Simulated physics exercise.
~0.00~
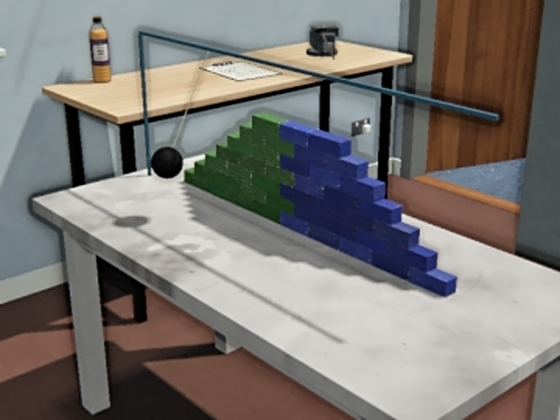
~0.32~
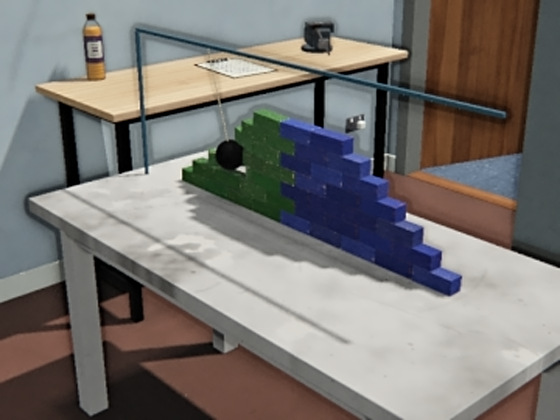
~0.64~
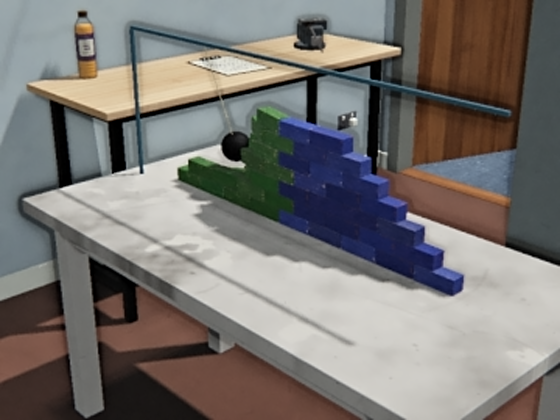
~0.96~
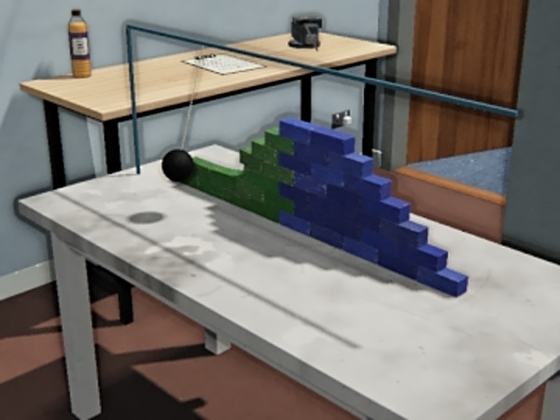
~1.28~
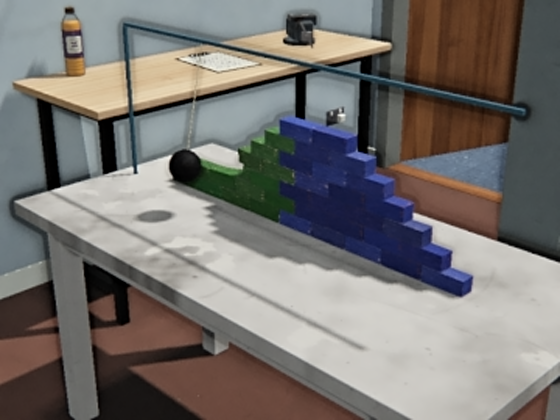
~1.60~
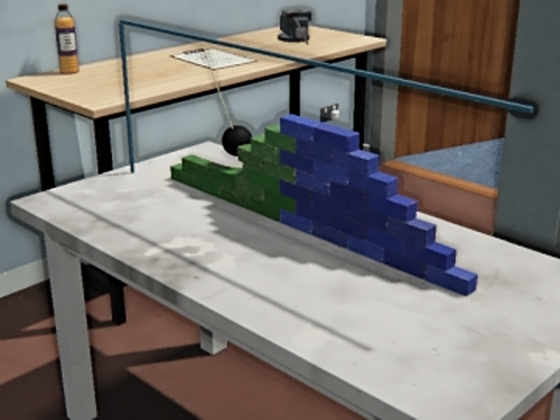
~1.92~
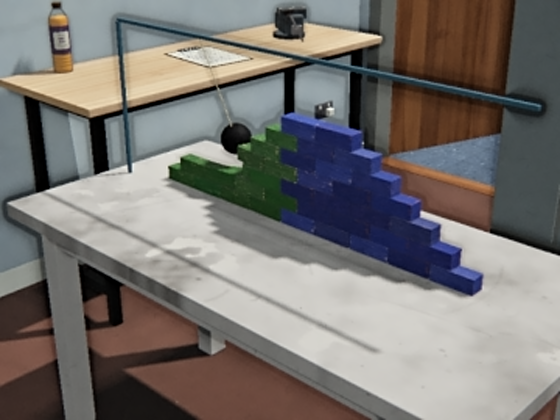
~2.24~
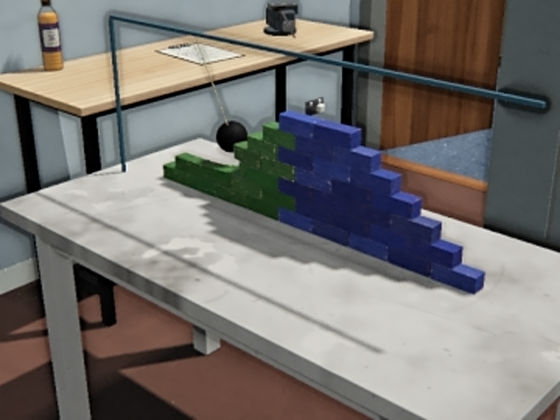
A swinging black ball knocks several green blocks off the stepped wall, leaving the blue side standing.
